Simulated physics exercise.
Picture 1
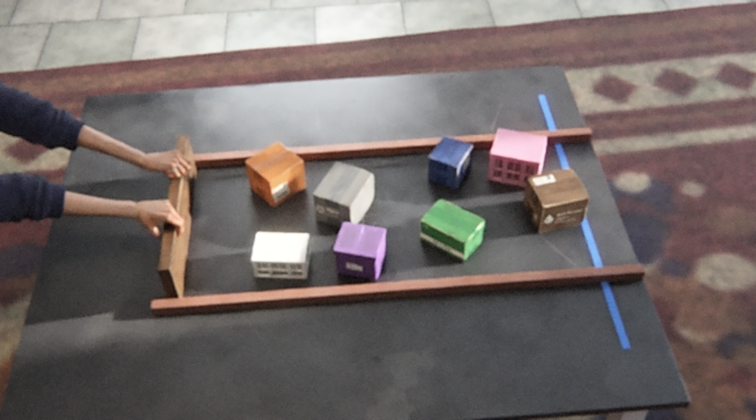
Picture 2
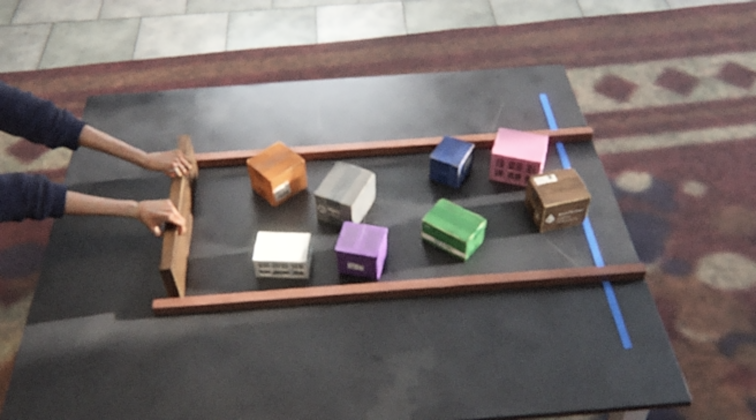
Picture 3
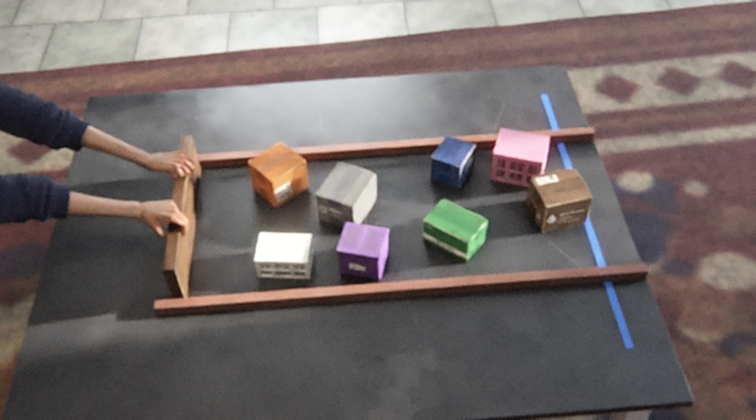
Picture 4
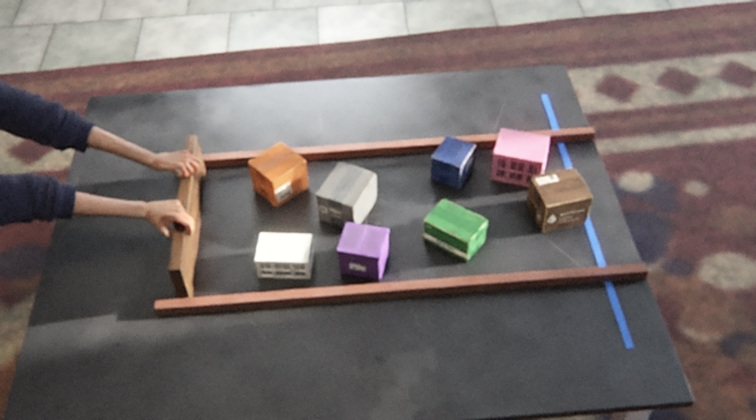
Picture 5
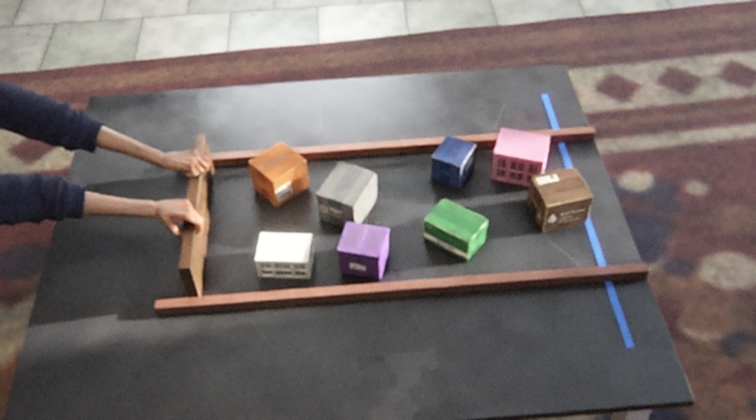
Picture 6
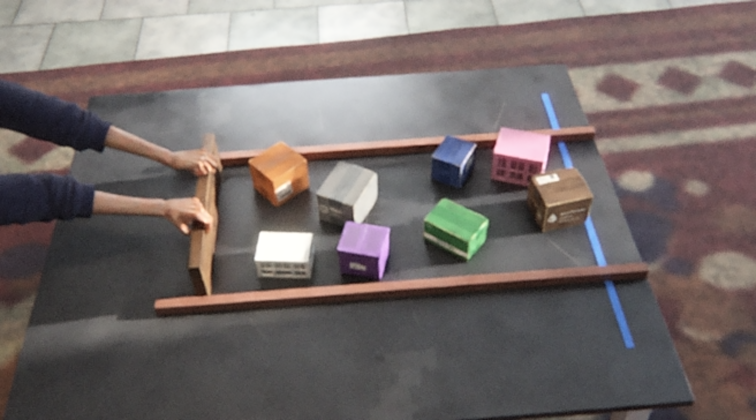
A wooden plank, gripped at its upper half by two hands reaching in from the left, slides a short way right between two long strips on a dark tabletop. The gap to the nearest orange and white blocks narrows, while all eight coloured blocks stay essentially where they are.
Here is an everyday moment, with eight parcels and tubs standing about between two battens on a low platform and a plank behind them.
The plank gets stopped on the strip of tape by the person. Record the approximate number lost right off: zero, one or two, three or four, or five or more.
Number lost: Five or more.
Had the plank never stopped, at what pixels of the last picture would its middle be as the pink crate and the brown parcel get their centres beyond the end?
First near (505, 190), second near (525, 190).
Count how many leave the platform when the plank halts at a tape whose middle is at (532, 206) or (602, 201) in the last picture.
It would be 2 and 8.
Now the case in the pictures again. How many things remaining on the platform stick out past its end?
The total would be 3.
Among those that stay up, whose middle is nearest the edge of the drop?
The grey box, that one.
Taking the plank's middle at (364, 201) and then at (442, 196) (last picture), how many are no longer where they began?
First 5 and then 8.
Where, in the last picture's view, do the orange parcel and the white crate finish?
About (588, 142), and about (621, 230).
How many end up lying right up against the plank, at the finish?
That would be 3 of them.
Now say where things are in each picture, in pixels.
The first picture shows brown parcel (555, 200); pink crate (517, 159); blue parcel (450, 162); plank (179, 215); tape (578, 204).
The second picture shows pink crate (518, 158); orange parcel (278, 174).
The third picture shows blue parcel (453, 162); green box (455, 230).
The fourth picture shows brown parcel (558, 200); white crate (285, 256).
The fifth picture shows pink crate (520, 158); grey box (348, 196).
The sixth picture shows brown parcel (559, 199); pink crate (520, 158); blue parcel (453, 161); plank (206, 213); tape (581, 202).
Early on, none off yet; brown parcel at rest near (559, 199); pink crate at rest near (520, 158); blue parcel at rest near (453, 161).
A while later, none off yet; brown parcel travelled a little near (579, 194); pink crate travelled about its own width near (565, 156); blue parcel travelled well along near (523, 163).
Finally, the number that fall off is five or more; lost, purple tote, green box, blue parcel, pink crate and brown parcel.
